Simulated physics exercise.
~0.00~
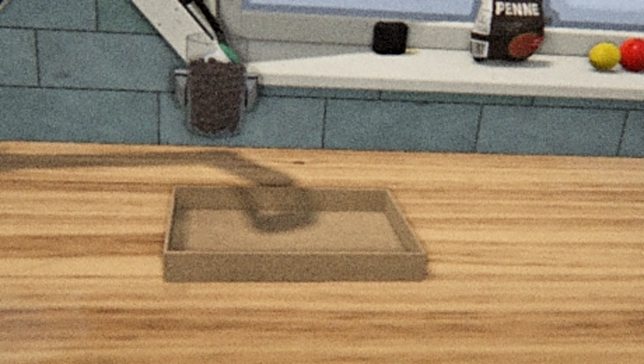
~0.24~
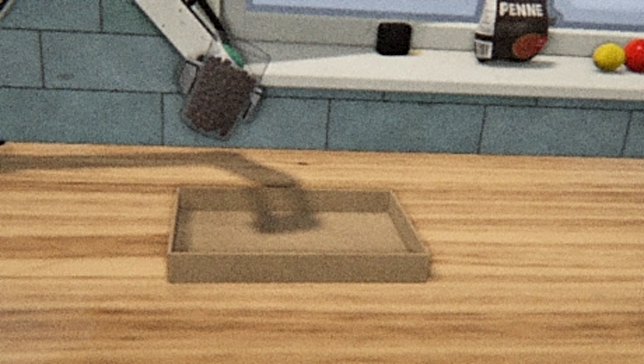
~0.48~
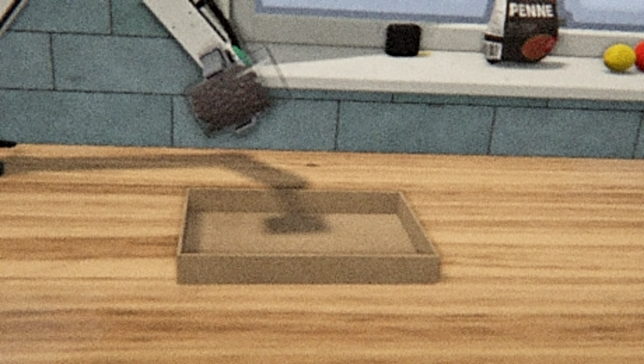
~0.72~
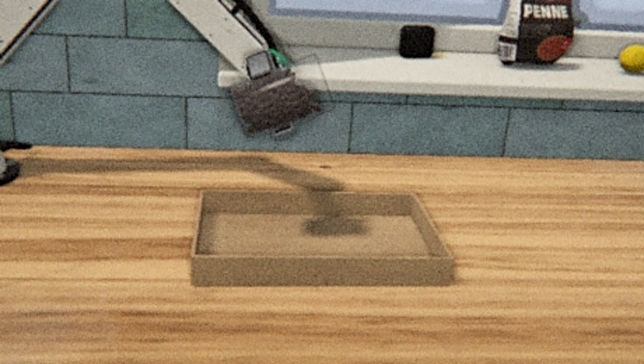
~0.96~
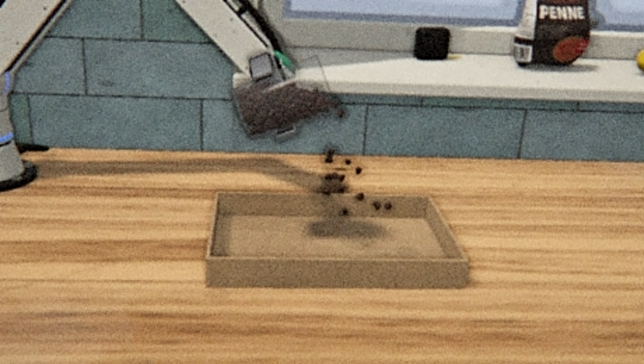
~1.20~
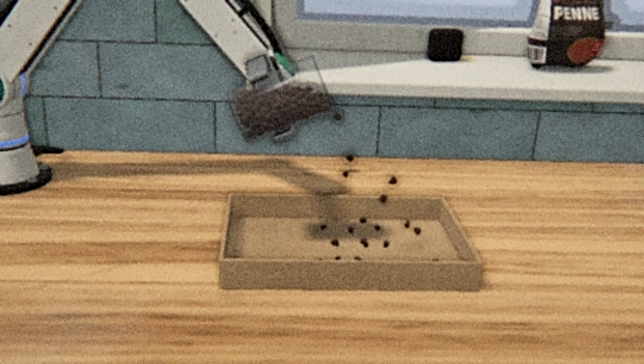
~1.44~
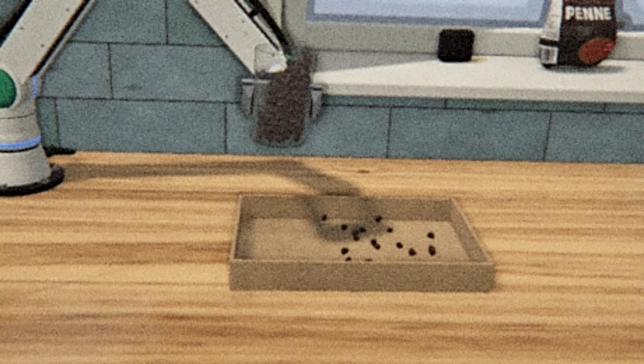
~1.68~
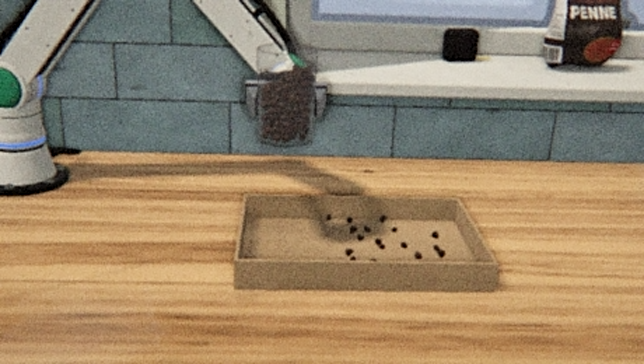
A kitchen counter of pale wood is seen from the front and slightly above, with blue-grey wall tiles and a white windowsill behind it holding a dark bag of penne, a small black block and red and yellow round items. A white robot arm at the left holds a clear tumbler full of dark beans above a shallow brown tray. The arm tips the tumbler toward the right, and a few beans tumble out into the tray as the view drifts left. It then turns the tumbler upright again, still mostly full, leaving a small scatter of beans in the tray.
